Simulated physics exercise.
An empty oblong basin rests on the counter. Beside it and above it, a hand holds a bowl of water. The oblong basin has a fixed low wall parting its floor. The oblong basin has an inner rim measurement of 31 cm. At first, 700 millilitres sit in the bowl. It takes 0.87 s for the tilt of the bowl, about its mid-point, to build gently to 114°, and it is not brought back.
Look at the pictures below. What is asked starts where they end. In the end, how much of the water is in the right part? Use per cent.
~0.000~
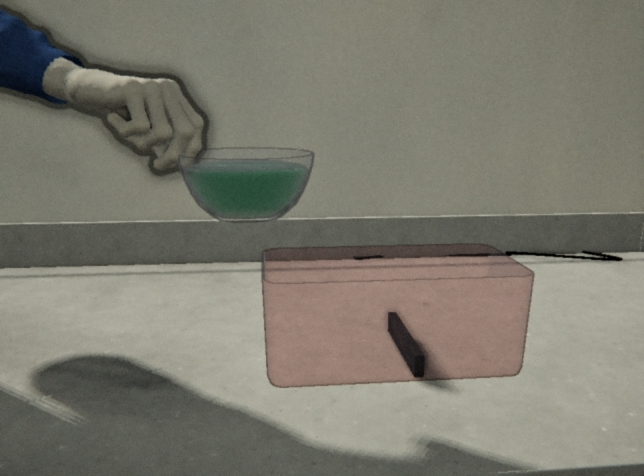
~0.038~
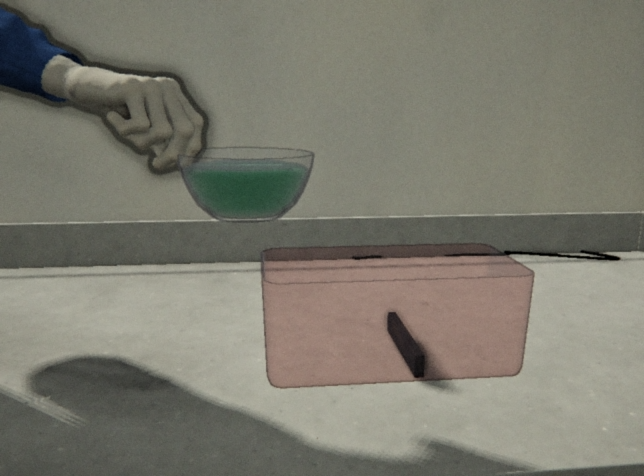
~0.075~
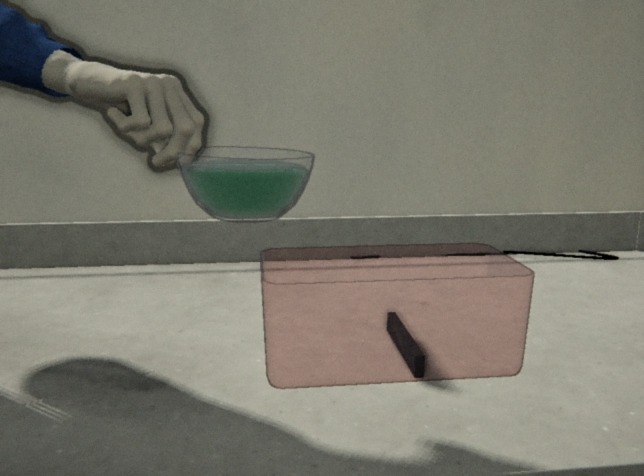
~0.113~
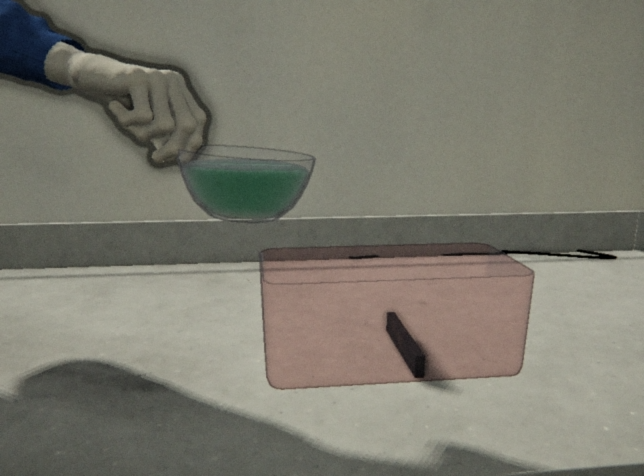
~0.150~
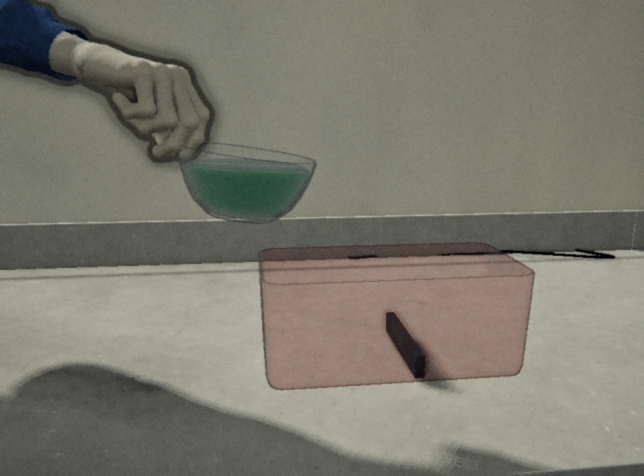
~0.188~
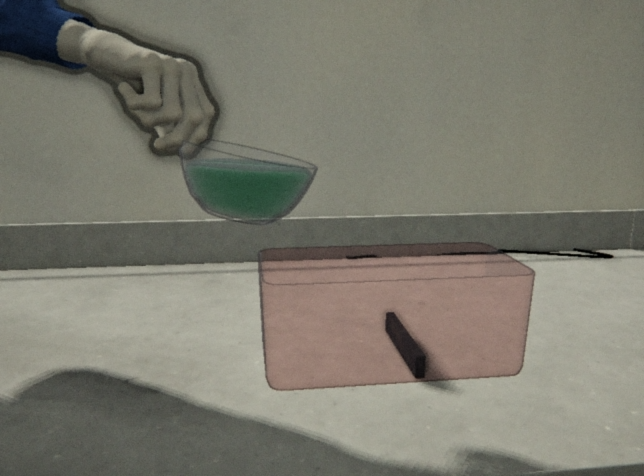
Roughly 23 percent is in the right part.
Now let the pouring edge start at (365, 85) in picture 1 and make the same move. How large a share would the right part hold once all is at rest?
55 %.
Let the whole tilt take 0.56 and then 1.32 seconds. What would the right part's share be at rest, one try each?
I'd say 30 percent on the first go, 15 percent on the next.
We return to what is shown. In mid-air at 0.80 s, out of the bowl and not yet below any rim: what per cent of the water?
Close to 2 in every hundred parts.
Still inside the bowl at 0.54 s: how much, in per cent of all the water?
Still held: Roughly 34 % of the total.
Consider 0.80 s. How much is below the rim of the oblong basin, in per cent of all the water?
Close to 98 in a hundred.
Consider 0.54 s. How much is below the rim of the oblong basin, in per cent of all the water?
Roughly 32 percent.
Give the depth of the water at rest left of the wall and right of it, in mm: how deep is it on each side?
Depths at rest: Left around 22 mm, right around 8 mm.
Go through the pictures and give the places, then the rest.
It leans 0°; its right rim is at (313, 154); the water meets the walls at (184, 167) and (308, 166); the oblong basin's rim runs from (263, 266) to (511, 260); the wall's top is at (405, 333), in the first picture.
It leans 1°; its right rim is at (313, 155); the water meets the walls at (183, 166) and (308, 166), in the second picture.
It leans 2°; its right rim is at (313, 156); the water meets the walls at (183, 166) and (308, 166), in the third picture.
It leans 5°; its right rim is at (314, 159); the water meets the walls at (183, 164) and (309, 168), in the fourth picture.
It leans 8°; its right rim is at (315, 163); the water meets the walls at (184, 163) and (310, 169), in the fifth picture.
It leans 13°; its right rim is at (316, 168); the water meets the walls at (185, 163) and (312, 169), in the sixth picture.
Then, 0.54 s in, the tilt is 79° and 34 per cent is still to pour, 32 is left of the wall and 0 right of it.
Then, 0.80 s in, the tilt is 112° and 0 per cent is still to pour, 84 is left of the wall and 15 right of it.
Then, 1.07 s in, the tilt is 114° and 0 per cent is still to pour, 77 is left of the wall and 23 right of it.
Then, 1.37 s in, the tilt is 114° and 0 per cent is still to pour, 76 is left of the wall and 23 right of it.
Finally, 76 per cent lies left of the wall, 23 right of it and 1 outside.
